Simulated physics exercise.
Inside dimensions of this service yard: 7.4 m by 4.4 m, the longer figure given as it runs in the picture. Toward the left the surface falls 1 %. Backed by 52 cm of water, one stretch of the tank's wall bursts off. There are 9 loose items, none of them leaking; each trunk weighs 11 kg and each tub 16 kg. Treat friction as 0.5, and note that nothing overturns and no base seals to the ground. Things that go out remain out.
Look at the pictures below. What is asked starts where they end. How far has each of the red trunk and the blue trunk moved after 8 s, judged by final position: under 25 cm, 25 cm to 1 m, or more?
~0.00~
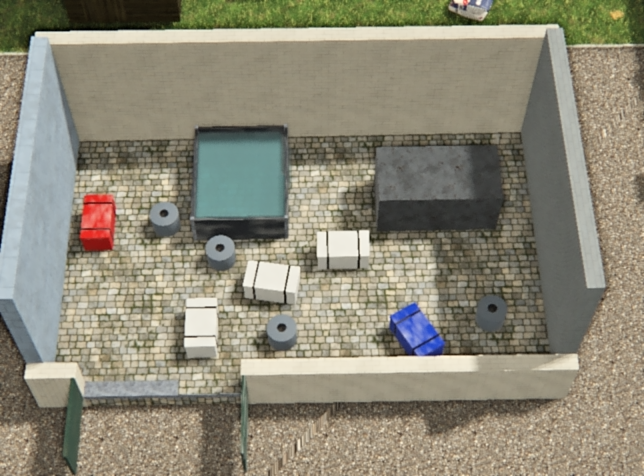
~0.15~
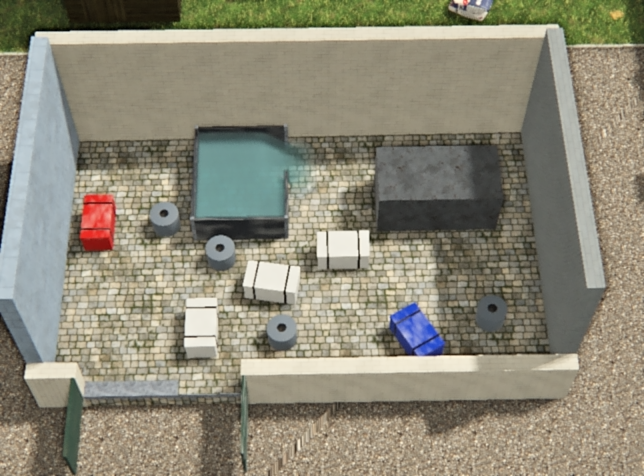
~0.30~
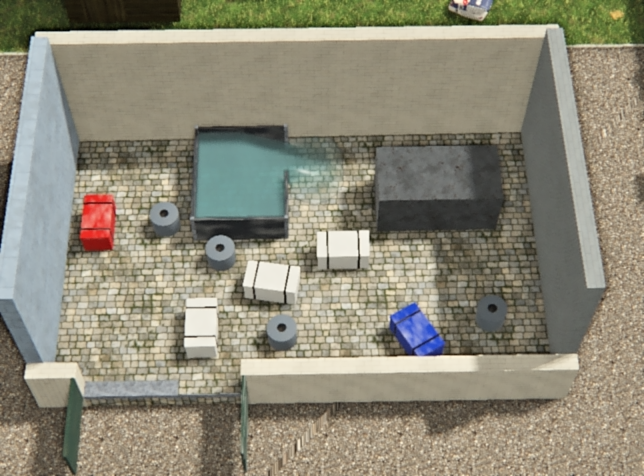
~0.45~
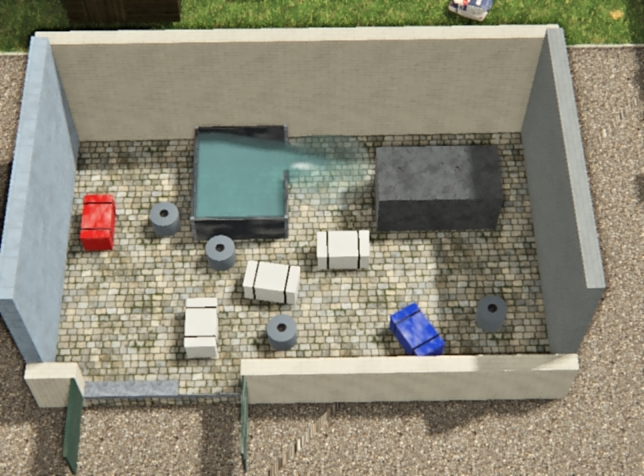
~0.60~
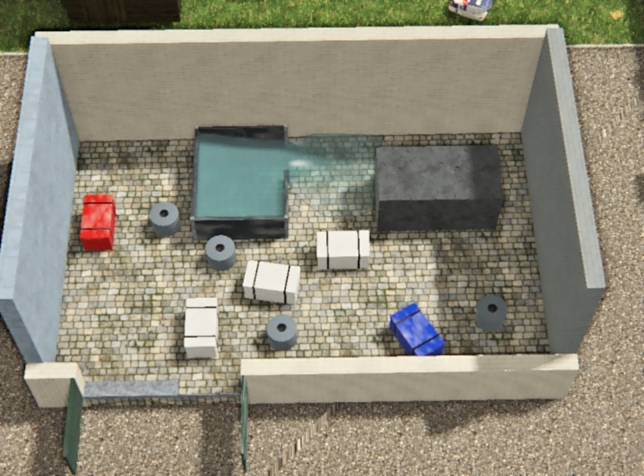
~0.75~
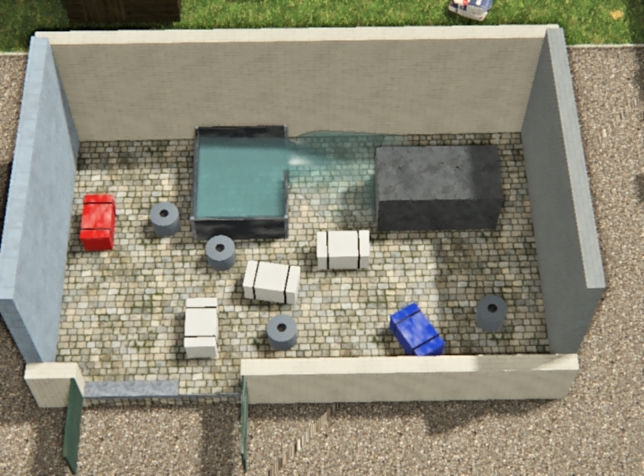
In order: The red trunk keeps to its spot. The blue trunk leaves its spot far behind.
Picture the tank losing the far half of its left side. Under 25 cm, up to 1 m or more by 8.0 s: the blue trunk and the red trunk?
Well, the blue trunk basically stays there and the red trunk goes a long way.
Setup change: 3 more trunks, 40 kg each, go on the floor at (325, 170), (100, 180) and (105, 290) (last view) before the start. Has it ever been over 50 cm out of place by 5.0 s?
Beyond it, within it, within it.
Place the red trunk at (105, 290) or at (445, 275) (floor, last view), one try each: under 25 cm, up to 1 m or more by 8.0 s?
In that order: It hardly budges; it goes a modest distance.
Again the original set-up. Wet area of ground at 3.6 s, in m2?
The covered patch comes to about 17 m2.
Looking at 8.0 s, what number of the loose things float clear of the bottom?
At that time the total is 3.
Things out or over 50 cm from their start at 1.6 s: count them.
Answer: 0.
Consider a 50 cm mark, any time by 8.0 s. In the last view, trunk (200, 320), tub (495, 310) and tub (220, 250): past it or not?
Within, within, within.
After 1.6 s the red trunk is near (97, 216), 0.0 m from its start, aground; the blue trunk is near (417, 329), 0.0 m from its start, aground; 0 of 9 are out; 0 afloat.
After 3.6 s the red trunk is near (97, 216), 0.0 m from its start, aground; the blue trunk is near (417, 329), 0.0 m from its start, aground; 0 of 9 are out; 0 afloat.
After 5.6 s the red trunk is near (97, 216), 0.0 m from its start, aground; the blue trunk is near (370, 326), 0.7 m from its start, afloat; 0 of 9 are out; 2 afloat.
After 8.0 s the red trunk is near (97, 216), 0.0 m from its start, aground; the blue trunk is near (348, 271), 1.4 m from its start, afloat; 0 of 9 are out; 3 afloat.
